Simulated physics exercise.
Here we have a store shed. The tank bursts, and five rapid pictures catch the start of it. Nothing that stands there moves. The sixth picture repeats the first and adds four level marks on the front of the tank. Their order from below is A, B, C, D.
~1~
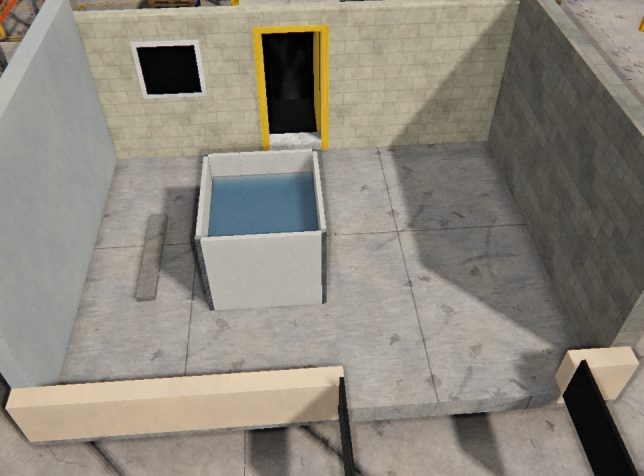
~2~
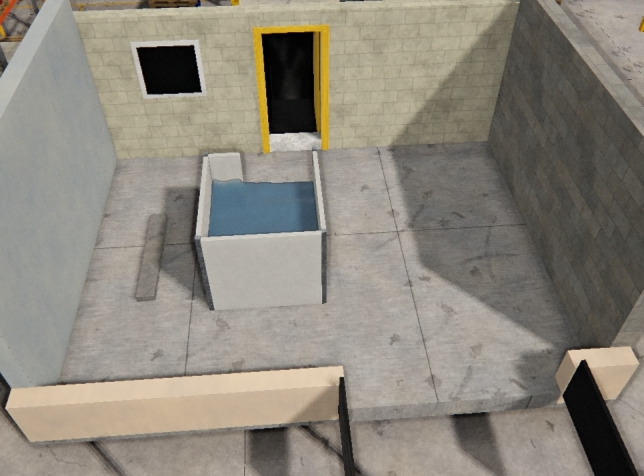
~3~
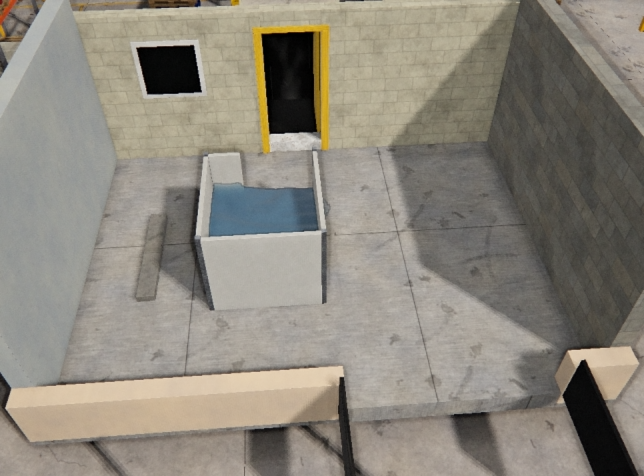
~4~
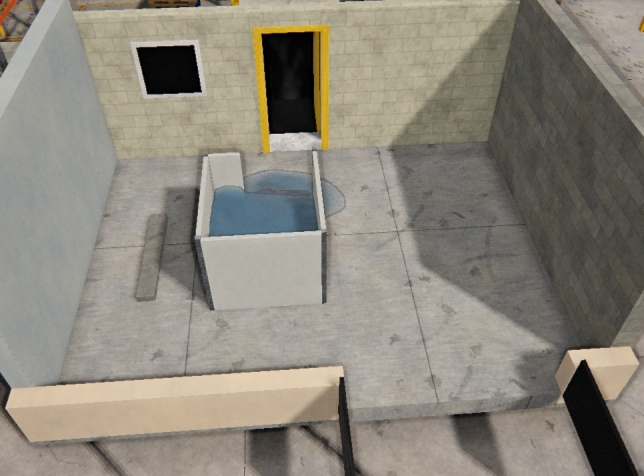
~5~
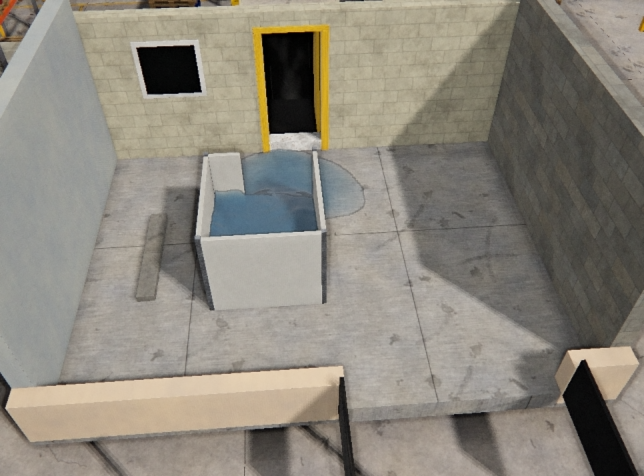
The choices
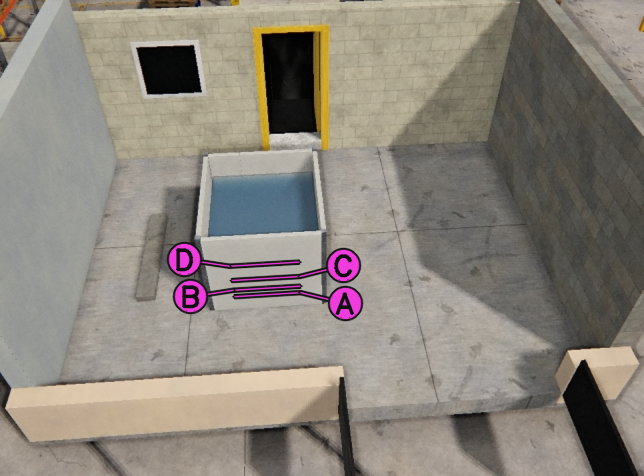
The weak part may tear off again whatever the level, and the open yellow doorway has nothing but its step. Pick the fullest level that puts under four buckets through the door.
It is B.
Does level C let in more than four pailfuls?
Yes, it does.
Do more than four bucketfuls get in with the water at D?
Yes.
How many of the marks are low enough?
Two of them.
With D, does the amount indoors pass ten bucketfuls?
Yes, it does.
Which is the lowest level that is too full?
Level C.
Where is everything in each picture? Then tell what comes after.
The first picture shows water in the tank at rest, its middle at (263, 211); foot of the yellow doorway at (296, 151); open gate at (457, 356).
In the second picture, water covers 1 % of the ground, its front hidden from here.
In the third picture, water covers 3 % of the ground, its front hidden from here.
In the fourth picture, water covers 6 % of the ground, its front hidden from here.
The fifth picture shows front seen at (340, 170), 12 % of the ground wet.
On the marked copy, A at (267, 294); B at (266, 288); C at (265, 278); D at (264, 264); from the bottom up A, B, C, D.
With A, nothing gets over.
With B, a splash gets over, under a bucket.
With C, about 7 bucketfuls get in.
With D, dozens of bucketfuls pour in.
